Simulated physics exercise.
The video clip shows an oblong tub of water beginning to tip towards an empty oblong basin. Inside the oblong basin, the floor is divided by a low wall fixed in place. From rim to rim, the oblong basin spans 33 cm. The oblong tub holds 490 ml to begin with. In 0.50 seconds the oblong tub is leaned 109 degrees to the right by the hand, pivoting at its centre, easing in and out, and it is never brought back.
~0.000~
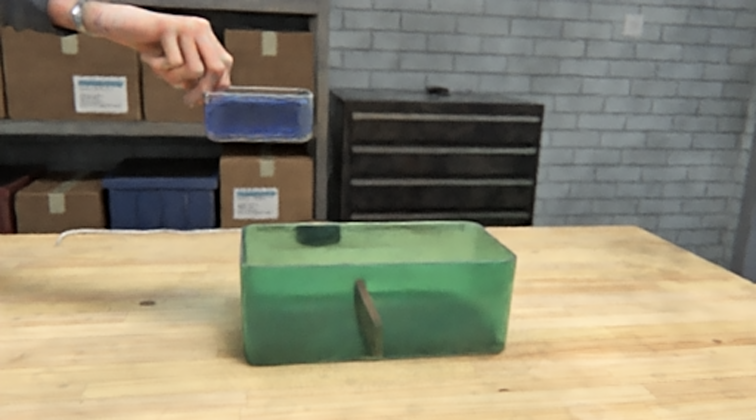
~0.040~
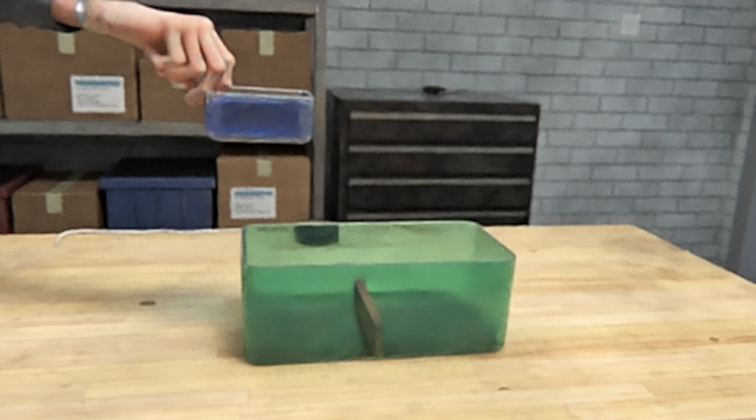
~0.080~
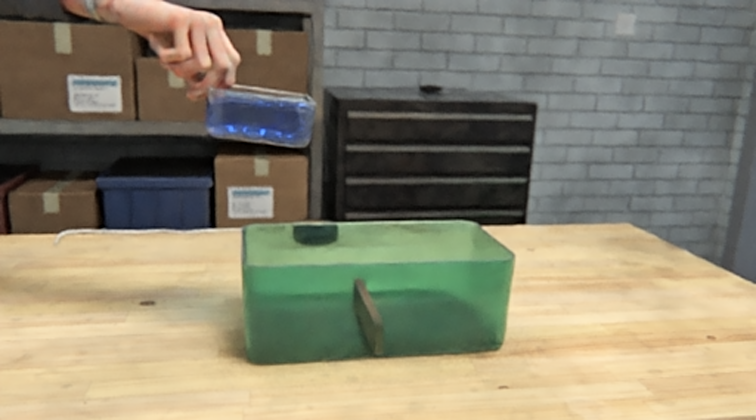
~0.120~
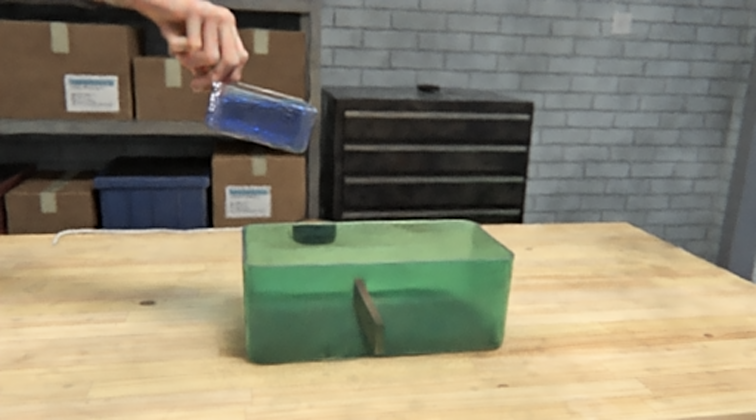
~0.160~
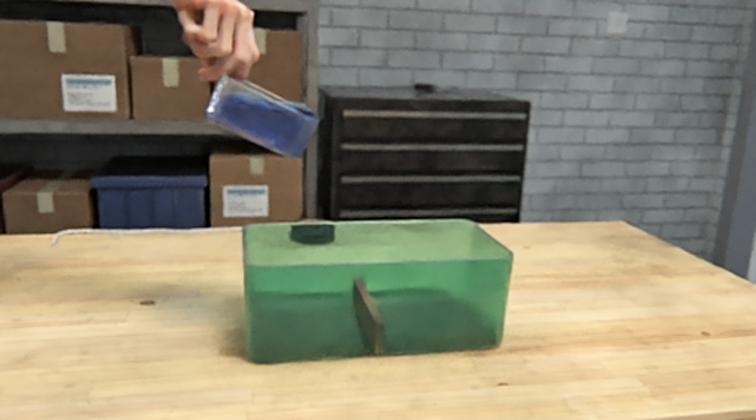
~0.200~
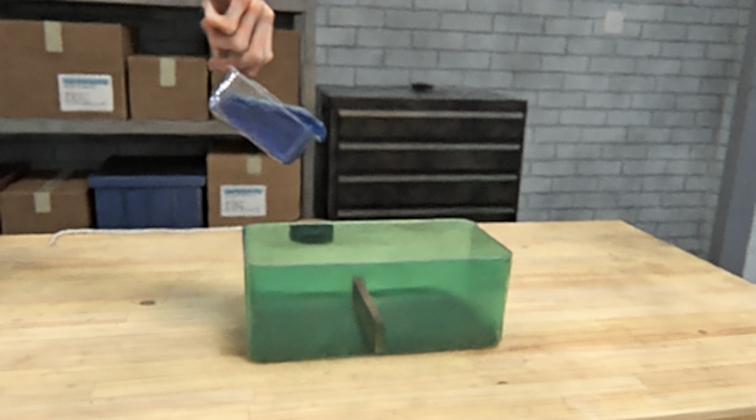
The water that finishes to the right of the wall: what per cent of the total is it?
It is about 20 per cent of the total.
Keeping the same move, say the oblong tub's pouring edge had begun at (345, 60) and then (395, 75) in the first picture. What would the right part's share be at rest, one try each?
I'd expect close to 75 per cent and then close to 80 per cent.
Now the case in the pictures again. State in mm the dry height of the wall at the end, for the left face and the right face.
Left roughly 24 mm; right roughly 36 mm.
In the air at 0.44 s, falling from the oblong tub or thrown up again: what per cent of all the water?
Roughly 50 percent.
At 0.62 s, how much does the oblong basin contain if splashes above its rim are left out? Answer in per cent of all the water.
Value: Approx. 96 %.
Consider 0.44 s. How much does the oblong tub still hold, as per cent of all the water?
7 %.
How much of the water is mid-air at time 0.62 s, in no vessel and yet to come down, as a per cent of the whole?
Something like 4 per cent is in the air then.
Then, 0.44 s in, the tilt is 105° and 7 per cent is still to pour, 38 is left of the wall and 5 right of it.
Then, 0.62 s in, the tilt is 109° and 1 per cent is still to pour, 79 is left of the wall and 17 right of it.
Then, 0.80 s in, the tilt is 109° and 0 per cent is still to pour, 78 is left of the wall and 19 right of it.
Then, 1.00 s in, the tilt is 109° and 0 per cent is still to pour, 78 is left of the wall and 20 right of it.
Finally, 78 per cent lies left of the wall, 20 right of it and 2 outside.
